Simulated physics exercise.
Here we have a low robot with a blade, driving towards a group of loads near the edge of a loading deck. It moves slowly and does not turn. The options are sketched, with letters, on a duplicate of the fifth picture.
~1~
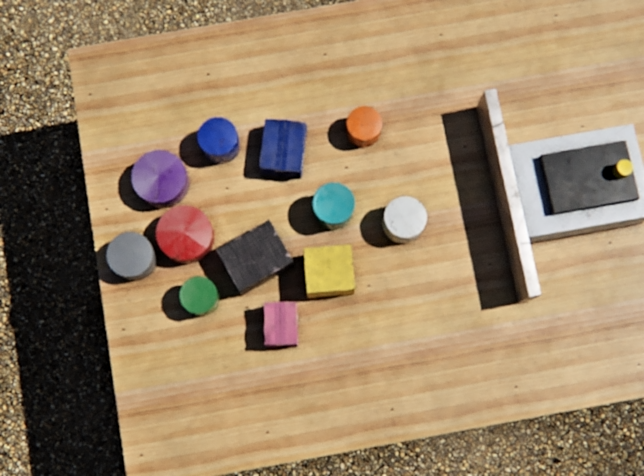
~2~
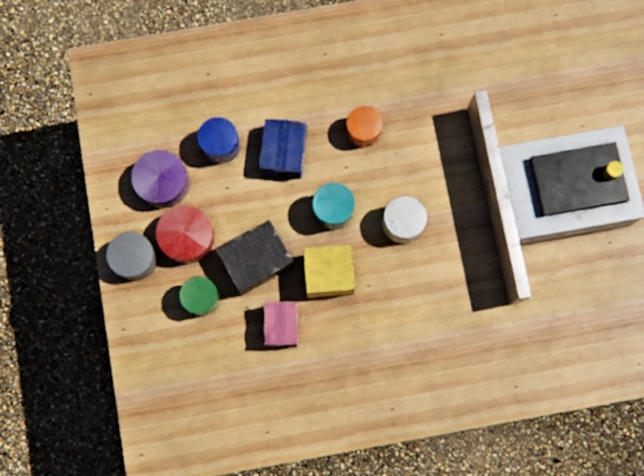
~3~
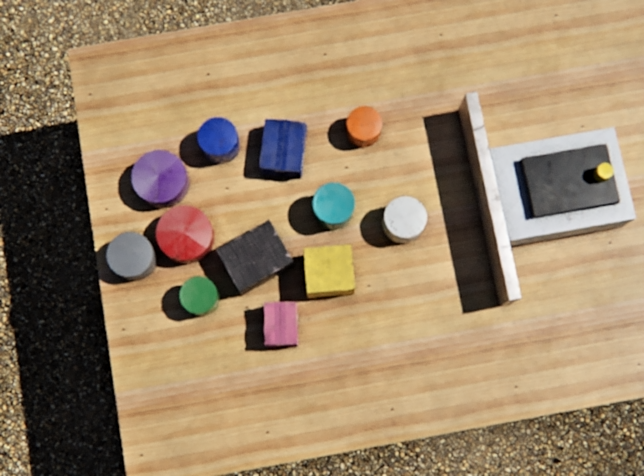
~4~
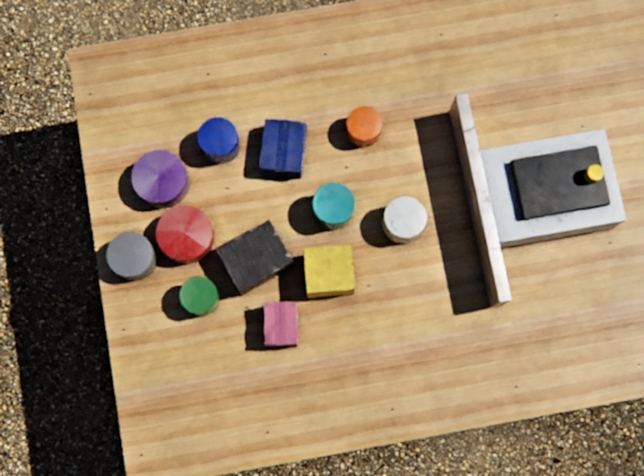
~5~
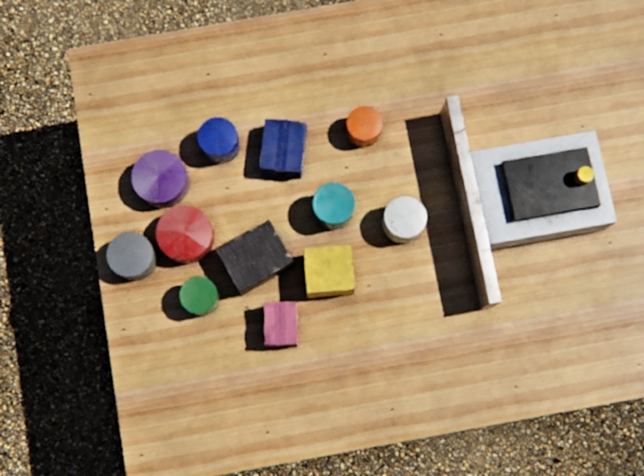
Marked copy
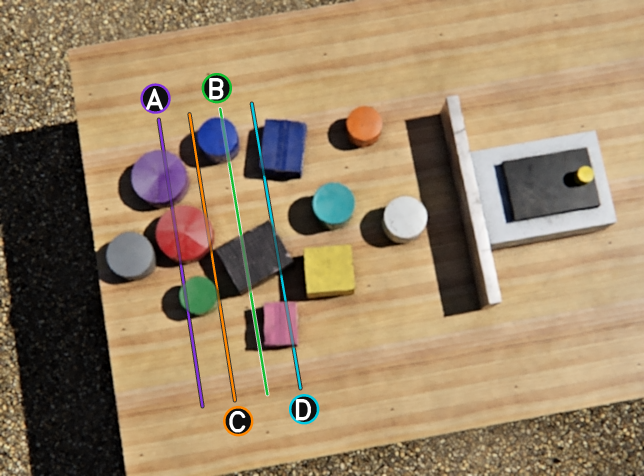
A low robot with a wide blade moves slowly left toward a still, colourful group of loads.
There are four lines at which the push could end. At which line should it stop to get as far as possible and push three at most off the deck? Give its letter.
As far as mark A.
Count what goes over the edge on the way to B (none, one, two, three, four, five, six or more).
The count is none.
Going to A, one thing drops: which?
The grey canister.
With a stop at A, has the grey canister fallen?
By then, yes.
On the marked copy, A at (180, 259); B at (243, 248); C at (212, 253); D at (276, 242).
Taking A. A third of the way, robot (439, 204); orange canister (325, 134); yellow crate (321, 282).
Two thirds of the way, robot (333, 222); grey canister (110, 263); purple canister (130, 174).
When it is over, robot (250, 237); grey canister over the edge; black crate (106, 285); one fallen.
As for the rest, B is within the limit but short; C is within the limit but short; D is within the limit but short.
